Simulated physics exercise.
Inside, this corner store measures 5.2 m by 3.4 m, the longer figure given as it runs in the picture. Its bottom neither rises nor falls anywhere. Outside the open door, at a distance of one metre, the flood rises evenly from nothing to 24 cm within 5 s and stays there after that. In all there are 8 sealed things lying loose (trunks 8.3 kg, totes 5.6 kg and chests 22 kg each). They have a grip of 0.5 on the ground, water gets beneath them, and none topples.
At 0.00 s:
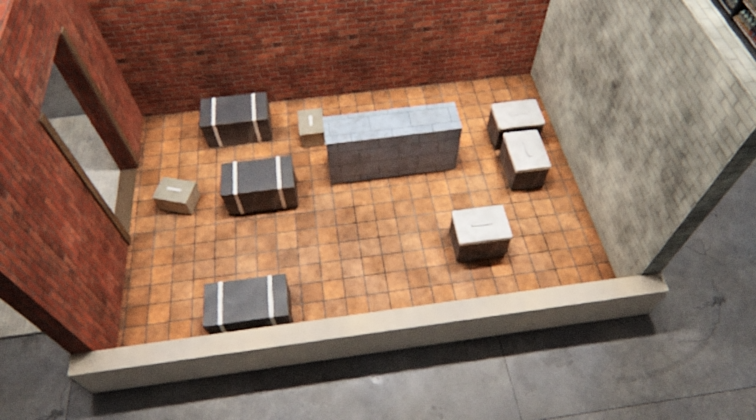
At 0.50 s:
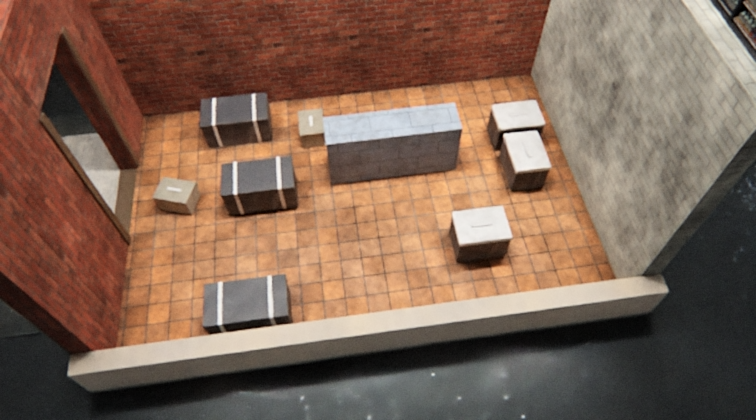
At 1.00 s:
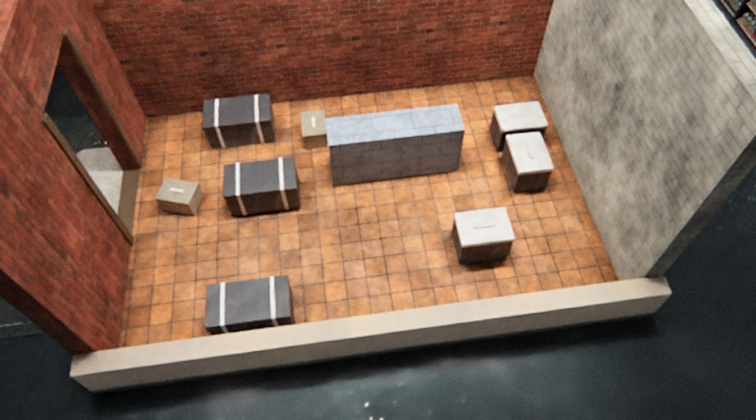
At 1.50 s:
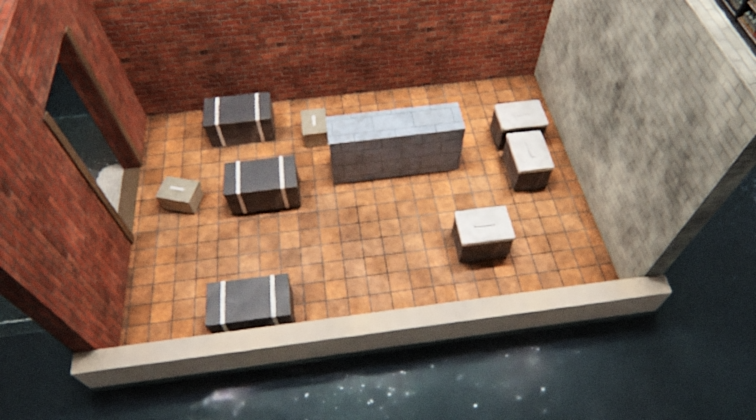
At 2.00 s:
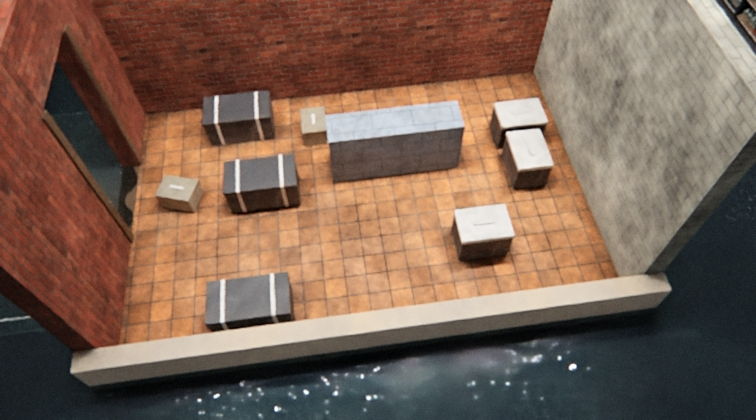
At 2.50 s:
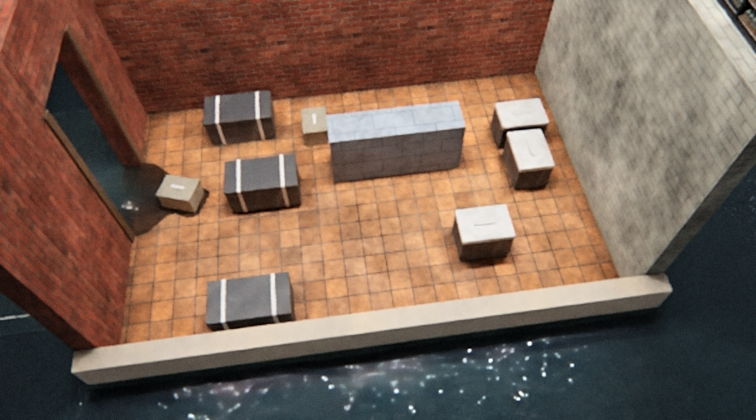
A brick-walled room with a tiled floor held several dark and pale boxes that stayed put while dark water spread over the ground outside, then a small wet patch crept in through the left doorway.
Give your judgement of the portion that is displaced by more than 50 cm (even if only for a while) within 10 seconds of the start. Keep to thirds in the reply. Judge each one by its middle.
My answer: One to two thirds.
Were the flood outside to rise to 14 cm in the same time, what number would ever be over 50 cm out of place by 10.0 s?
3.
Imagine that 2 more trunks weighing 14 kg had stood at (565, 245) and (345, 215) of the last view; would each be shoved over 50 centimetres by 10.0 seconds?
So the first ends up within that distance while the second ends up beyond that distance.
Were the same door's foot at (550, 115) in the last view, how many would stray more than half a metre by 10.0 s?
You'd get 5 in that case.
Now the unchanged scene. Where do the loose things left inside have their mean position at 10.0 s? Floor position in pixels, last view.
They're centred close to (451, 209).
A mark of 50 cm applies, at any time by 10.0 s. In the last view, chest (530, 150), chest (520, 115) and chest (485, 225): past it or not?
Same order as the question: Smaller, smaller, smaller.
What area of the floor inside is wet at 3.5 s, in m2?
About 2.0 m2.
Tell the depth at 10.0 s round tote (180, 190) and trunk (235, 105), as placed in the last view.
First about 8 cm, second about 11 cm.
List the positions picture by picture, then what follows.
The first frame shows a trunk at (234, 109) rests on the ground; a tote at (311, 121) rests on the ground; water covers 0.0 m2; 0 of 8 have shifted.
The second frame shows a trunk at (234, 109) rests on the ground; a tote at (311, 122) rests on the ground; 0.0 m2 under water; 0 of 8 have shifted.
The third frame shows a trunk at (237, 110), on the bottom; a tote at (314, 123), on the bottom; water covers 0.0 m2; 0 of 8 have shifted.
The fourth frame shows a trunk at (237, 109), on the bottom; a tote at (314, 121) rests on the ground; water covers 0.0 m2; 0 of 8 have shifted.
The fifth frame shows a trunk at (236, 107), on the bottom; a tote at (313, 120), on the bottom; water covers 0.0 m2; 0 of 8 have shifted.
The sixth frame shows a trunk at (237, 107) rests on the ground; a tote at (314, 120) rests on the ground; 0.3 m2 under water; 0 of 8 have shifted.
After 3.5 s 0 of 8 are over 50 cm from their spots; 0 afloat.
After 4.5 s 0 of 8 are over 50 cm from their spots; 1 afloat.
After 7.0 s 4 of 8 are over 50 cm from their spots; 3 afloat.
After 10.0 s 5 of 8 are over 50 cm from their spots, and 5 have been at some point; 7 afloat.
